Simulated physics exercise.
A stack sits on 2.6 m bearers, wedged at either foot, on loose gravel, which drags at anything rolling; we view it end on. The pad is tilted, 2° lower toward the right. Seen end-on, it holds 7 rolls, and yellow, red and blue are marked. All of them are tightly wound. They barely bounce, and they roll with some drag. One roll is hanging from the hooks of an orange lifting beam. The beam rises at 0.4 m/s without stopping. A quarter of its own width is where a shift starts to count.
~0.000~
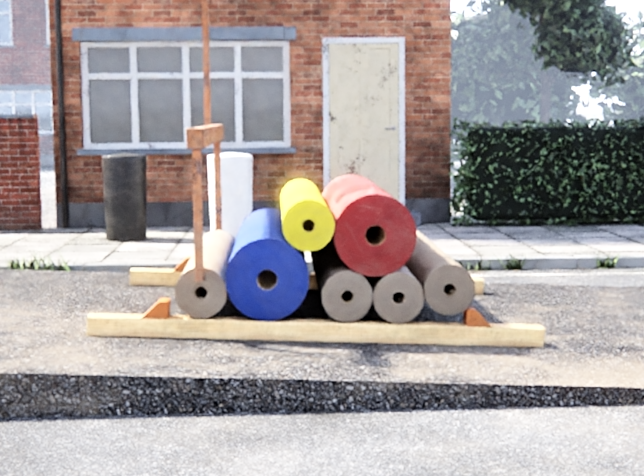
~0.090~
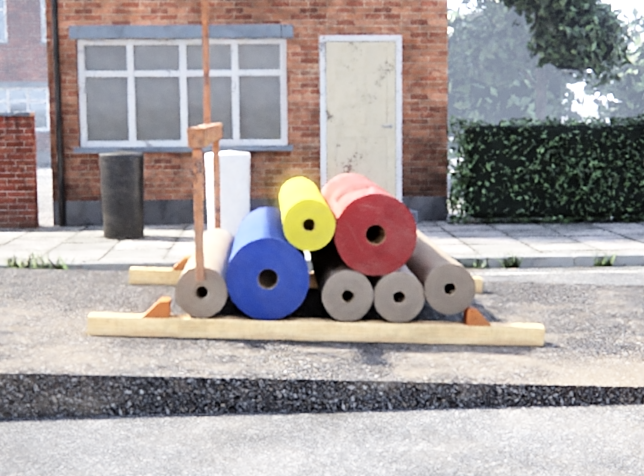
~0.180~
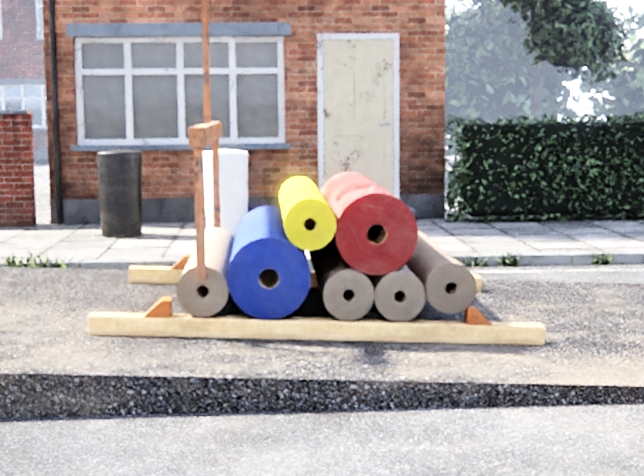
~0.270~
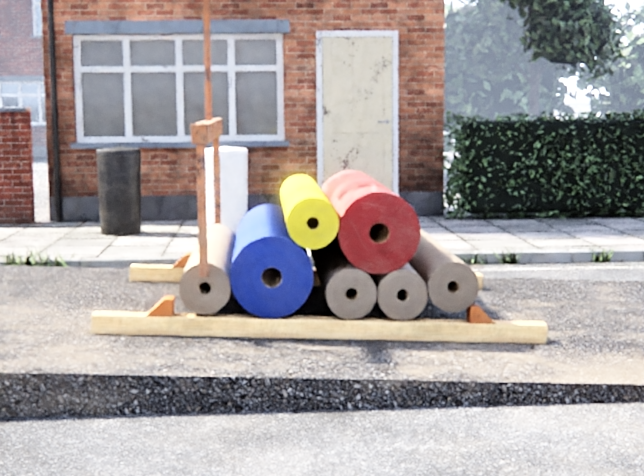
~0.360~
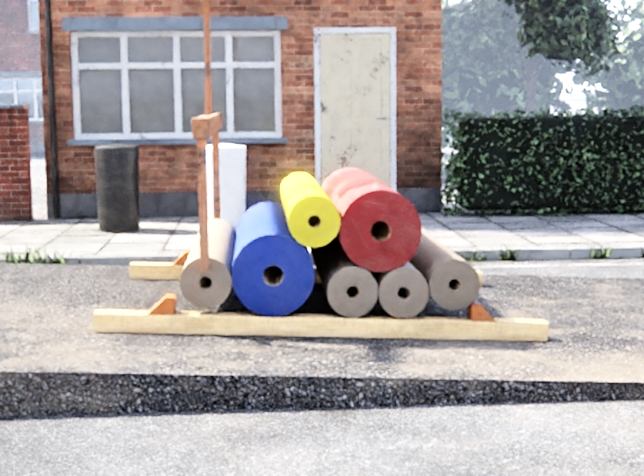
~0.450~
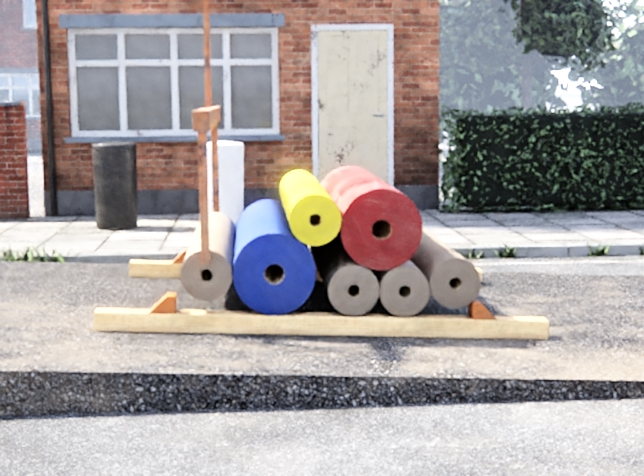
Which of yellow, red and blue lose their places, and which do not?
Yellow: One that does not, red: One that does not, blue: One that does not.
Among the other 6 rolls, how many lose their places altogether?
The answer is 0.
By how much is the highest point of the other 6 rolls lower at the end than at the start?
The top drops by around 0 cm.
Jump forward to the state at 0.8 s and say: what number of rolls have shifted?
At that point, 0.
After 0.8 s, yellow is unmoved; red is where it was; blue is unmoved; 0 out of place.
At rest (1.2 s), yellow is unmoved; red is where it was; blue is unmoved; 0 out of place.
